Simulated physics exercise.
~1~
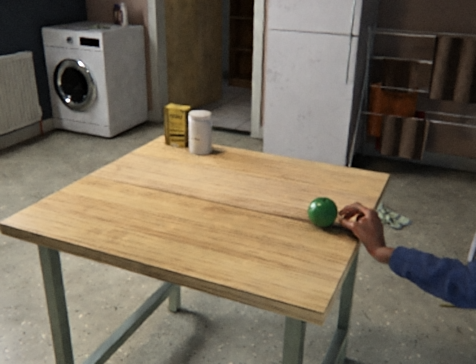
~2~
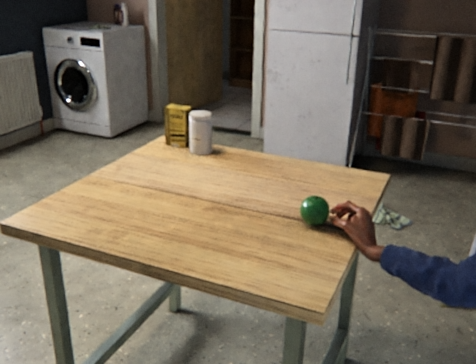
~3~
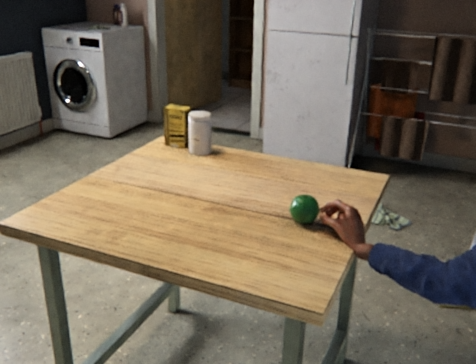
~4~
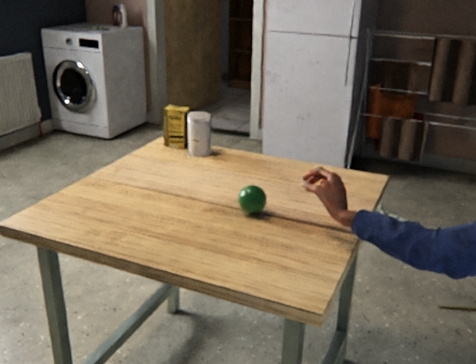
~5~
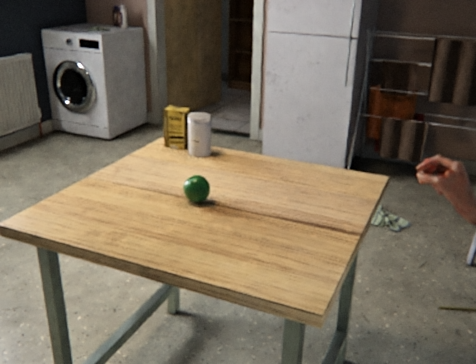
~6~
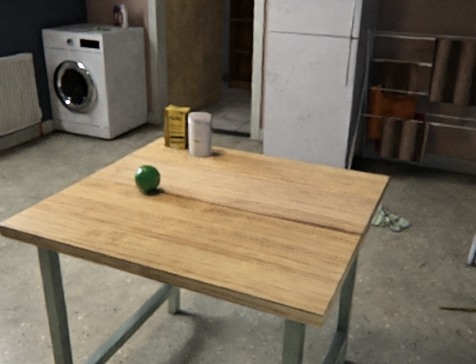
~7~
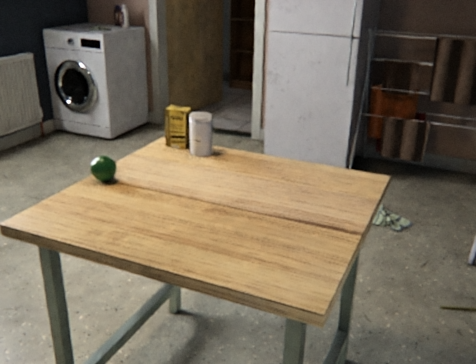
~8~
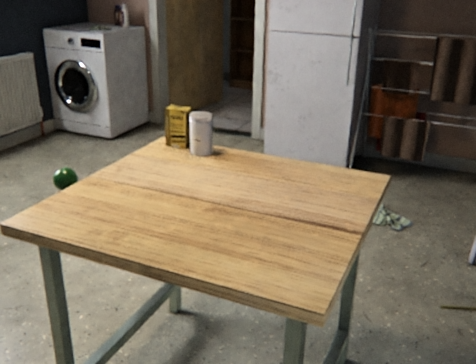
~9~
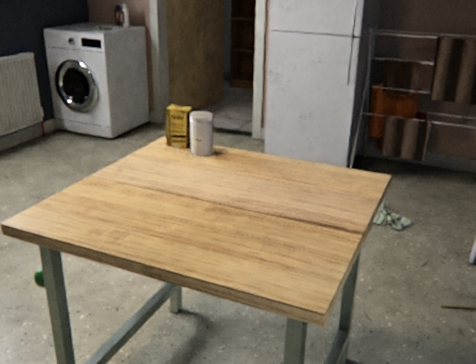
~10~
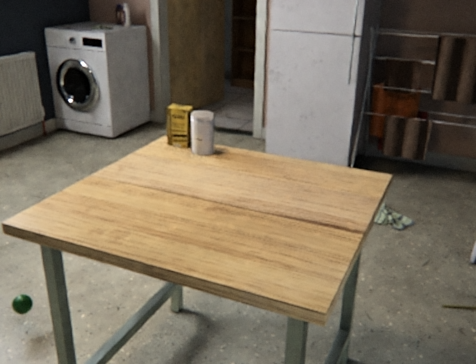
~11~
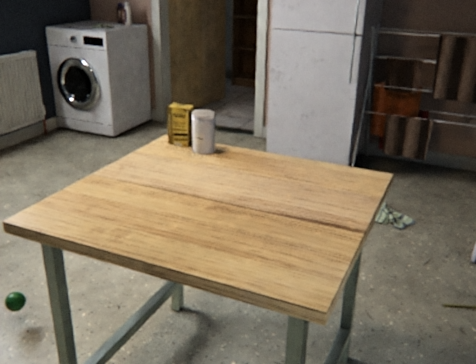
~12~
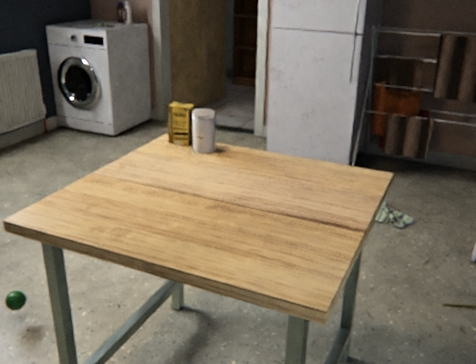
A green apple was pushed leftward by a hand along a wooden table, past a white jar and a yellow carton, and kept rolling after the hand let go and drew back, until it dropped off the left side and came to rest on the floor.
